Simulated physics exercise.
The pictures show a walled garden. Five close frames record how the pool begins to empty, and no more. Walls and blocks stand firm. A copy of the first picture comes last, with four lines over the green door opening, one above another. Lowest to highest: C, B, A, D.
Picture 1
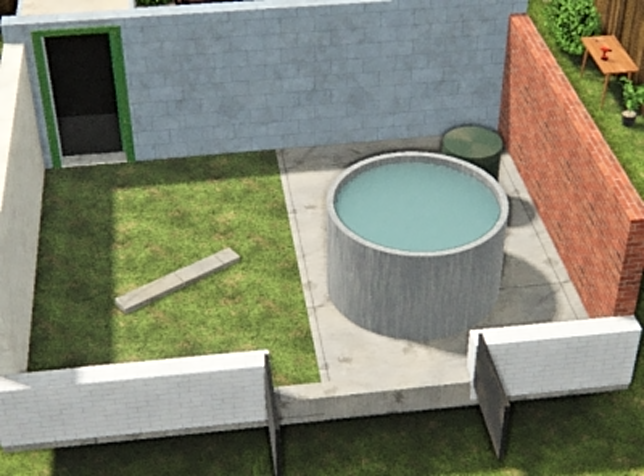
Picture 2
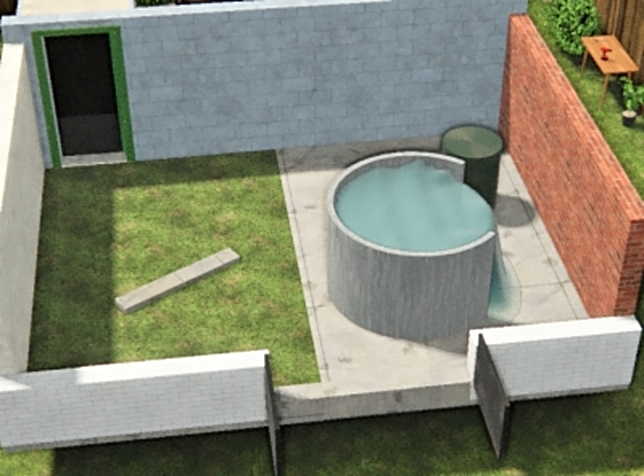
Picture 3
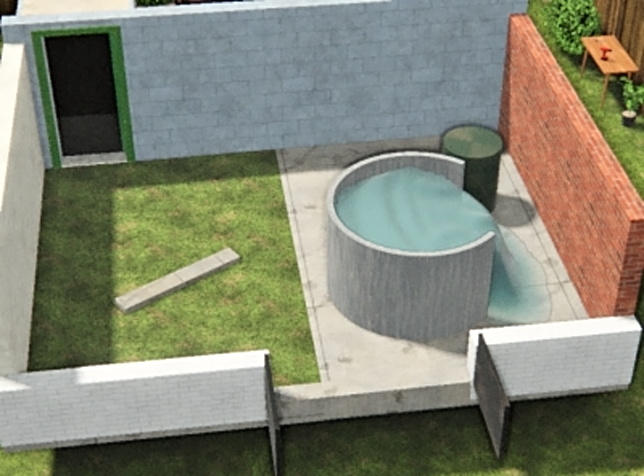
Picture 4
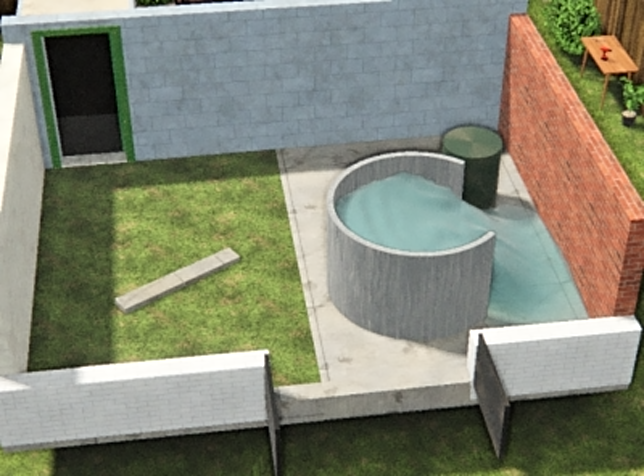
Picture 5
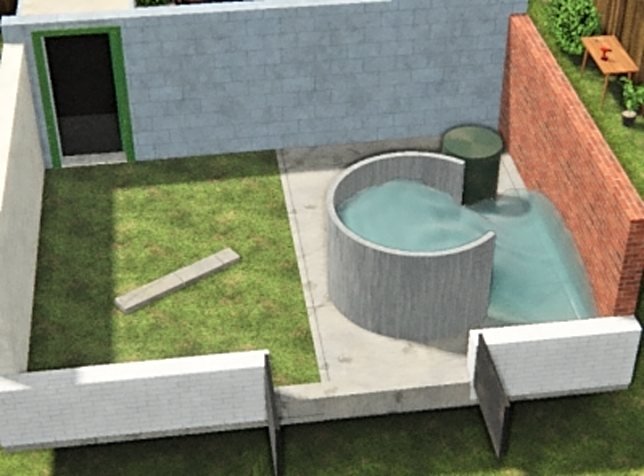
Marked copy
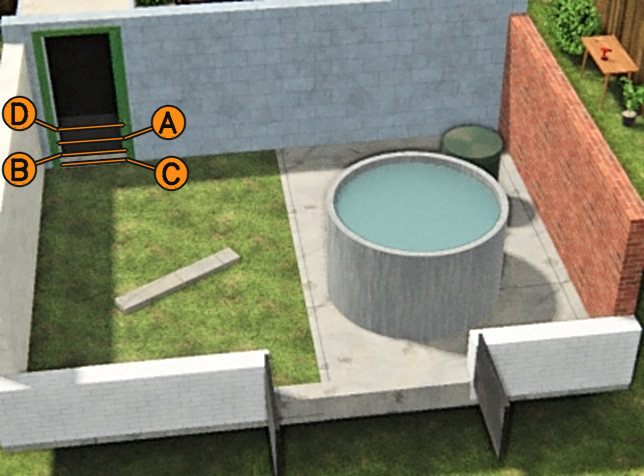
At first, a round grey pool stands full and still on the paving of a walled garden, beside a patch of grass. Then its right side is open, and water pours through the gap, spreading across the paving to the red brick wall while the level in the pool drops slightly.
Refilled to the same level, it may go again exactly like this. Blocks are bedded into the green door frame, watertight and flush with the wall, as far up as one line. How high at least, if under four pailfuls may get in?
Choose B.
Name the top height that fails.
That would be C.
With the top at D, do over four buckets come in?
No, not at all.
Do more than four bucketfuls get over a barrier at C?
Yes, it does.
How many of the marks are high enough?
Three of them.
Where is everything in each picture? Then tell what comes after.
Water in the pool at rest, its middle at (417, 207); foot of the green doorway at (95, 165); open gate at (370, 337), in the first frame.
Front seen at (499, 296), 2 % of the ground wet, in the second frame.
Front seen at (542, 306), 5 % of the ground wet, in the third frame.
Front seen at (521, 209), 10 % of the ground wet, in the fourth frame.
Front seen at (527, 191), 12 % of the ground wet, in the fifth frame.
On the marked copy, A at (91, 140); B at (93, 152); C at (94, 162); D at (89, 127); from the bottom up C, B, A, D.
If A is chosen, nothing gets over.
If B is chosen, nothing gets over.
If C is chosen, about 14 bucketfuls get in.
If D is chosen, nothing gets over.
